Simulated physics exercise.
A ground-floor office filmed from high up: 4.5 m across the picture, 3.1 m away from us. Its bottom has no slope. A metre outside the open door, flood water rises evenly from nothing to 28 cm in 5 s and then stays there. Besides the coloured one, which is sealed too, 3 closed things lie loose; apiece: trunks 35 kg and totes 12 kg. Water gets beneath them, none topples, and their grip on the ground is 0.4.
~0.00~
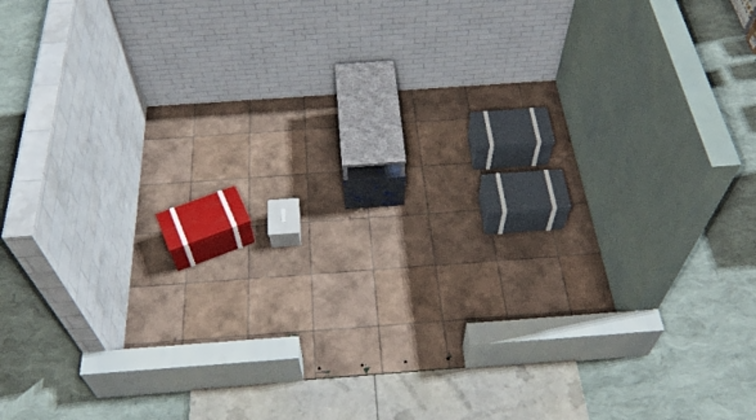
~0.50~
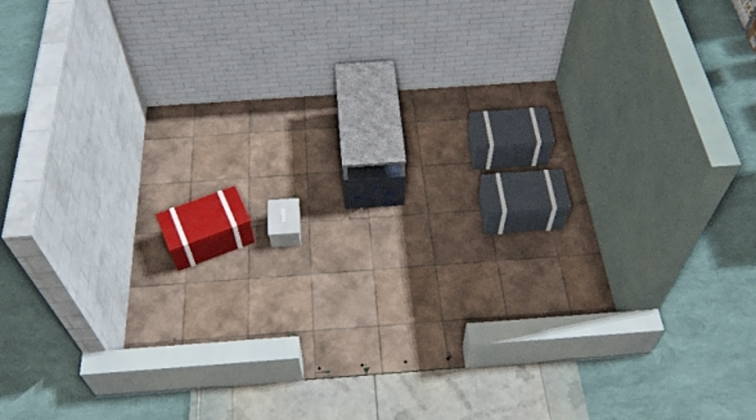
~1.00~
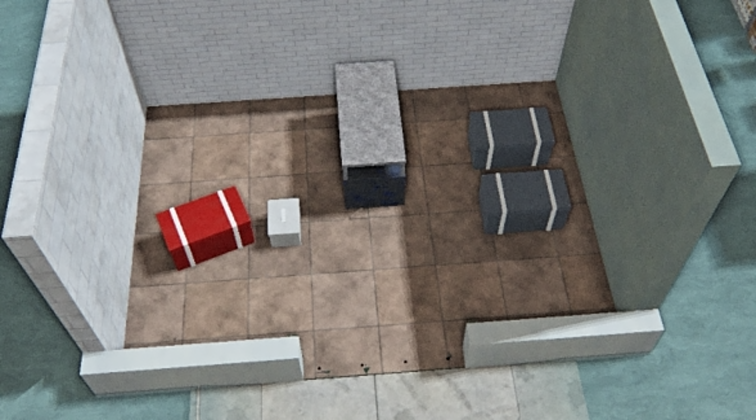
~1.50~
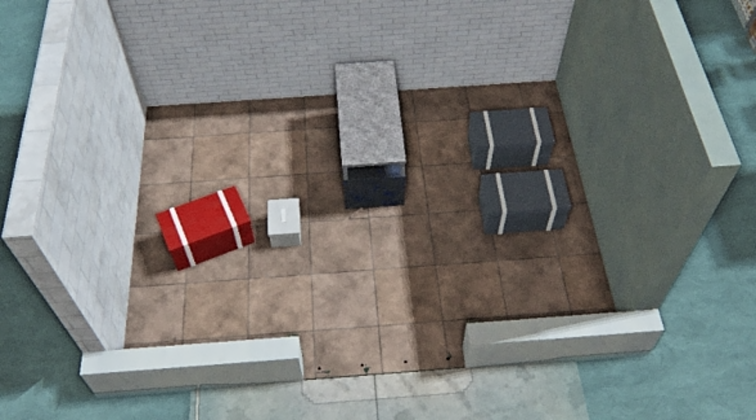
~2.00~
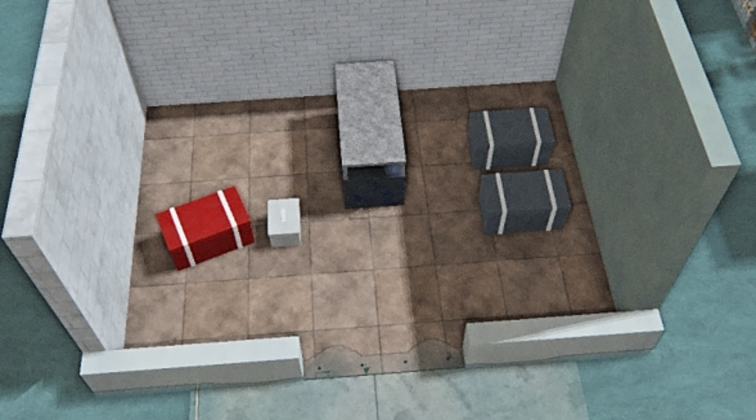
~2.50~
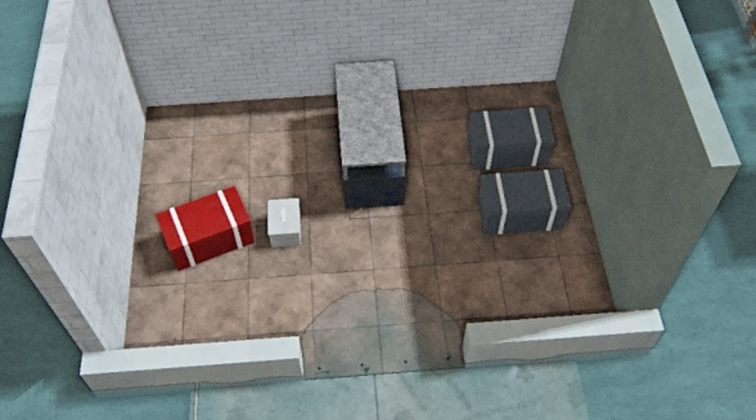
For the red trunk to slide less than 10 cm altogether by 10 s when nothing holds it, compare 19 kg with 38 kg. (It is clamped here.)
I expect that neither weight holds it.
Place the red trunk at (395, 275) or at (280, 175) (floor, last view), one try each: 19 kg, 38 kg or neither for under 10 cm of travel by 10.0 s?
In that order: Neither is enough; neither holds.
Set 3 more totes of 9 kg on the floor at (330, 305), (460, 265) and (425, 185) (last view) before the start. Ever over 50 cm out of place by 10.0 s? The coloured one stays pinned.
In that order: Past it, over, over.
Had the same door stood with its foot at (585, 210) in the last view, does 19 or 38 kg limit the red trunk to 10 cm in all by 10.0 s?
In that case neither weight holds it.
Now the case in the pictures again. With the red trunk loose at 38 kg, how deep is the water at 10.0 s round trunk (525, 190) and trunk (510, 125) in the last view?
About 10 and 19 cm.
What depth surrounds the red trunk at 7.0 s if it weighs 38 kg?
Roughly 6 cm.
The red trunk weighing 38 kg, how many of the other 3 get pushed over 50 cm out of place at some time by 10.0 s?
I count 3.
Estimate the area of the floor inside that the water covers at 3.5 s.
About 2.5 m2.
After 3.5 s the red trunk would be 0 cm from its start with 19 kg and 0 cm from its start with 38 kg; 0 cm of water round it then.
After 4.5 s the red trunk would be 0 cm from its start with 19 kg and 0 cm from its start with 38 kg; 2 cm of water round it then.
After 7.0 s the red trunk would be 59 cm from its start with 19 kg and 1 cm from its start with 38 kg; 6 cm of water round it then.
After 10.0 s the red trunk would be 93 cm from its start with 19 kg and 66 cm from its start with 38 kg; 11 cm of water round it then.
